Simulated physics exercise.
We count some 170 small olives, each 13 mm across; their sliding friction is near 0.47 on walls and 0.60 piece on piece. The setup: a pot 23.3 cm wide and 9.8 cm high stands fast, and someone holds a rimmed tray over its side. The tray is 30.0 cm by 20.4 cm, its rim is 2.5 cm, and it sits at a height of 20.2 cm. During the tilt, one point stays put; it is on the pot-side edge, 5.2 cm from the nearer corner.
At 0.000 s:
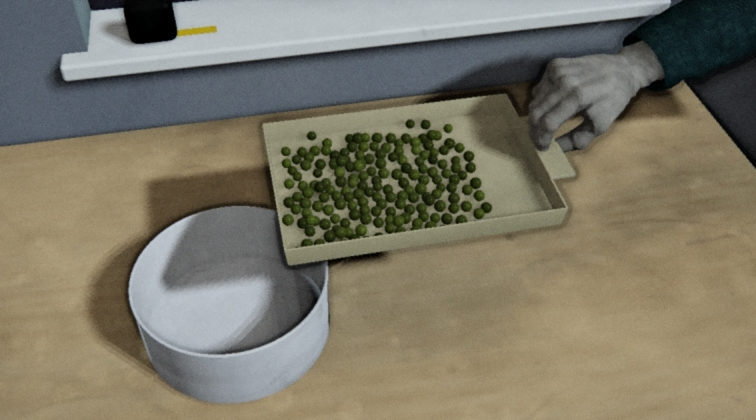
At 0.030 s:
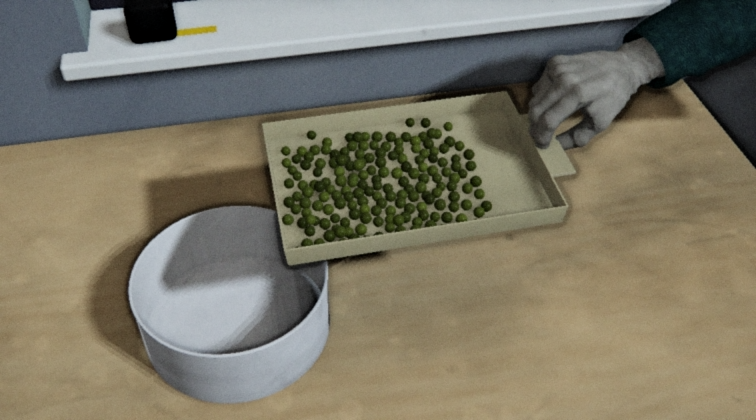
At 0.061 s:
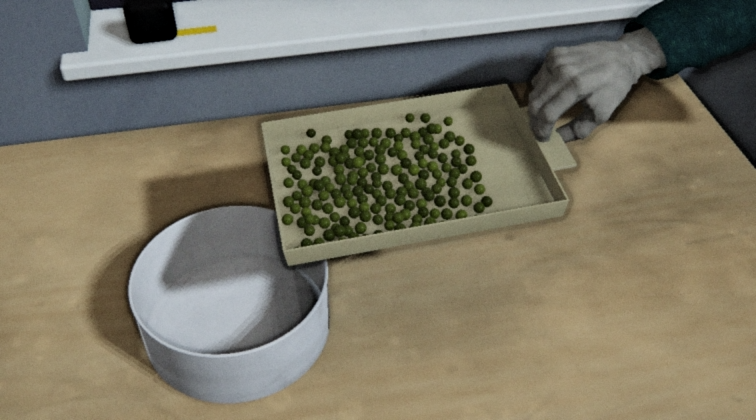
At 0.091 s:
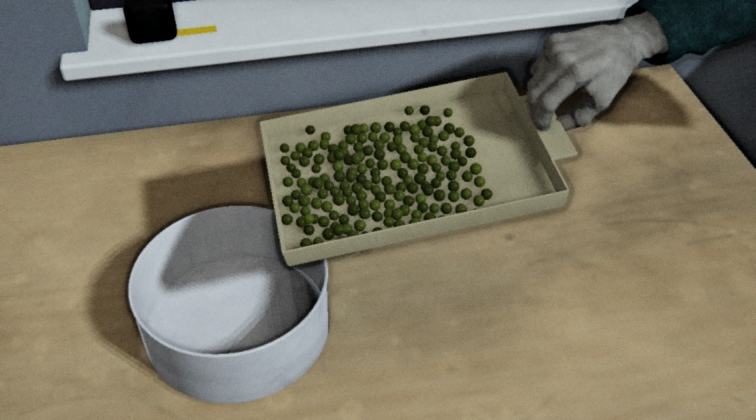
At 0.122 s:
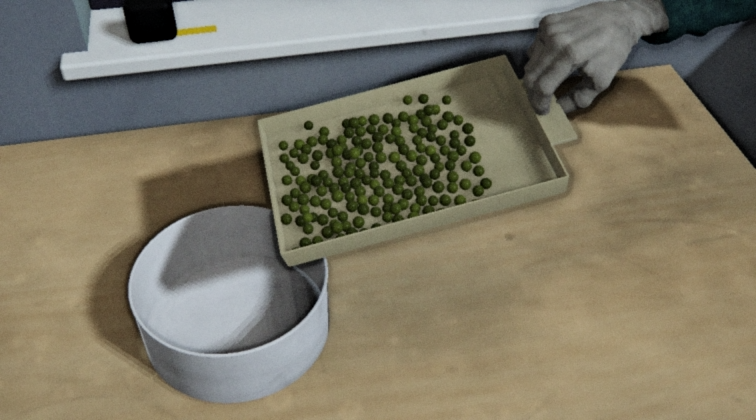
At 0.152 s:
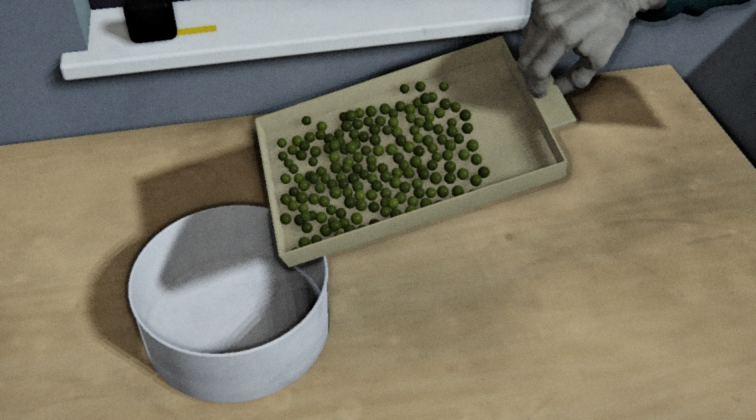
The clip opens on a hand at the right holding a rimmed, cream-coloured tray of small green olives, its left edge over a white pot on a wooden table. The tray lies level at first, then the hand raises its right end, slowly and then faster, leaving it slanted down toward the pot, the olives still spread across it.
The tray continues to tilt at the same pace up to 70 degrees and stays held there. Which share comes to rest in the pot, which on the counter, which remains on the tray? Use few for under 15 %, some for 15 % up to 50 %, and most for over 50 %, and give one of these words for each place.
Pot: Some, counter: Few, tray: Most.
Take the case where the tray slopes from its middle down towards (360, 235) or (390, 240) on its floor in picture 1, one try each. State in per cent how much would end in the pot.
I'd put it at roughly 10 per cent for the first tilt and roughly 0 per cent for the second.
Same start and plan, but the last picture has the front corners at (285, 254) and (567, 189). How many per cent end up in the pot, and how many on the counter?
Pot: 0, counter: 0.
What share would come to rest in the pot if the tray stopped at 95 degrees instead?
Share in the pot: Around 95 %.
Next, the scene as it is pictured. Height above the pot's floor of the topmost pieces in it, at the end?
Roughly 2.0 cm up.
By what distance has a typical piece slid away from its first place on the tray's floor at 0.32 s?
It has moved some 2 cm from its start.
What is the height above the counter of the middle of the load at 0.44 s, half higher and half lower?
Roughly 28 centimetres, more or less.
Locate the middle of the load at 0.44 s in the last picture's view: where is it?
(298, 165), roughly.
After 0.32 s, tilt 44 degrees; the tray holds 100 %, the pot 0 %.
After 0.44 s, tilt 64 degrees; the tray holds 100 %, the pot 0 %.
After 0.68 s, tilt 70 degrees; the tray holds 80 %, the pot 10 %.
In the end, at 1.7 s, pot 35 %, counter 0 %, tray 60 %.
